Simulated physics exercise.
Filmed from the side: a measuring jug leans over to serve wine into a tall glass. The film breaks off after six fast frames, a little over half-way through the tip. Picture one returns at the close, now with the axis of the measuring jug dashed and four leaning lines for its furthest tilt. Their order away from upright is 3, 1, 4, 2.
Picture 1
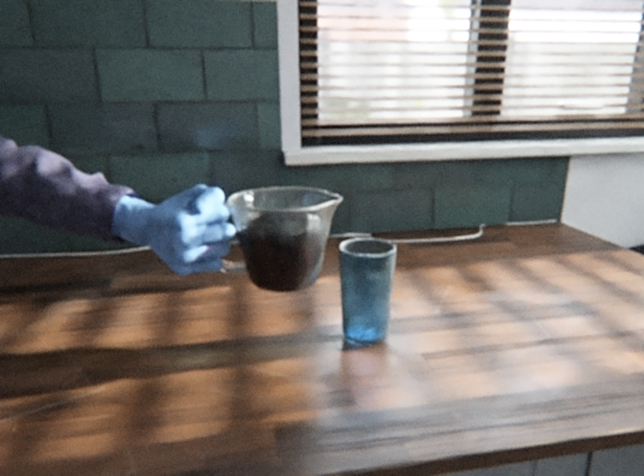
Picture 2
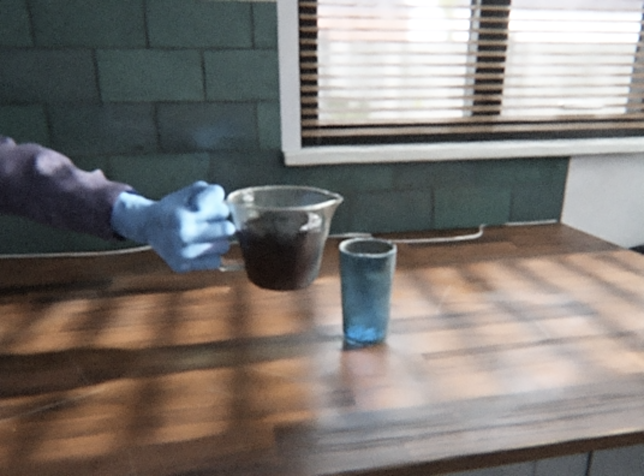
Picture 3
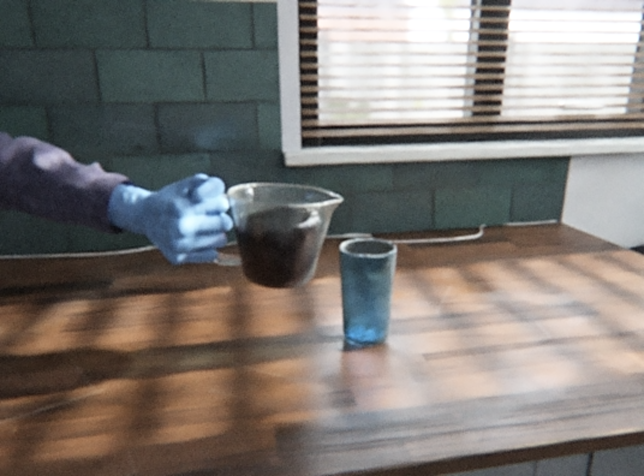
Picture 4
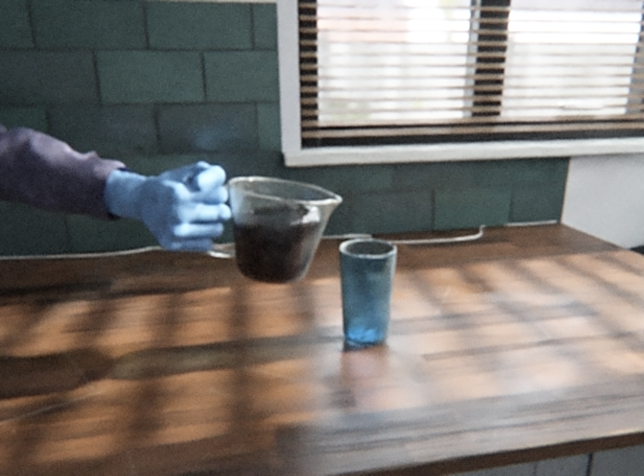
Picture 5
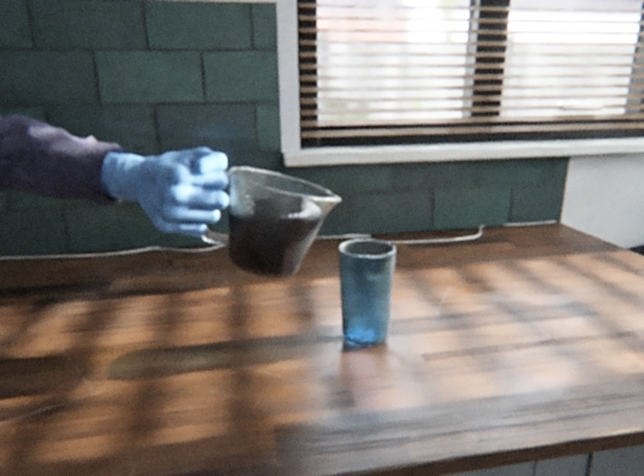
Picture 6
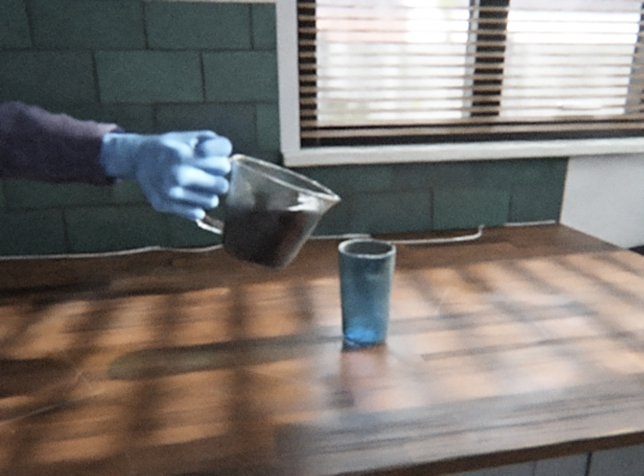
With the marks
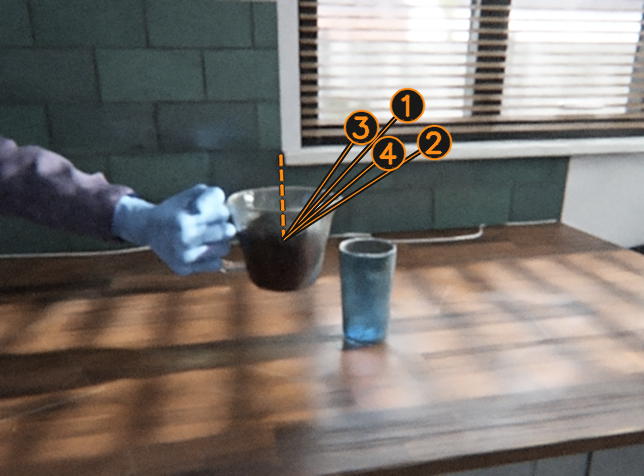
A blue-gloved hand gradually tilts a glass jug of dark liquid rightward beside a tall glass.
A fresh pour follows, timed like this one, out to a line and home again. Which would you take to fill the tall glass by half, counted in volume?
Use line 4.
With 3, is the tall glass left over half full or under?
Under half.
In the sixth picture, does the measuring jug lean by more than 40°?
No.
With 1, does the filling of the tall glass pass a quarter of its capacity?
Yes.
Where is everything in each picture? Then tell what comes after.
In the first frame, upright, lip at (340, 198); rim of the tall glass round (367, 246); nothing has left yet.
In the second frame, upright, lip at (340, 198); nothing has left yet.
In the third frame, tipped about 5°, lip at (341, 198); nothing has left yet.
In the fourth frame, tipped about 10°, lip at (340, 199); nothing has left yet.
In the fifth frame, tipped about 16°, lip at (339, 199); nothing has left yet.
In the sixth frame, tipped about 23°, lip at (338, 199); nothing has left yet.
On the marked copy, 1 at (395, 117); 2 at (420, 151); 3 at (352, 141); 4 at (374, 163).
For line 1, the tall glass ends with about 30 % of what it can hold.
For line 2, the tall glass ends with about 67 % of what it can hold; 6 % of the wine is spilt.
For line 3, the tall glass ends with about 15 % of what it can hold.
For line 4, the tall glass ends with about 51 % of what it can hold.
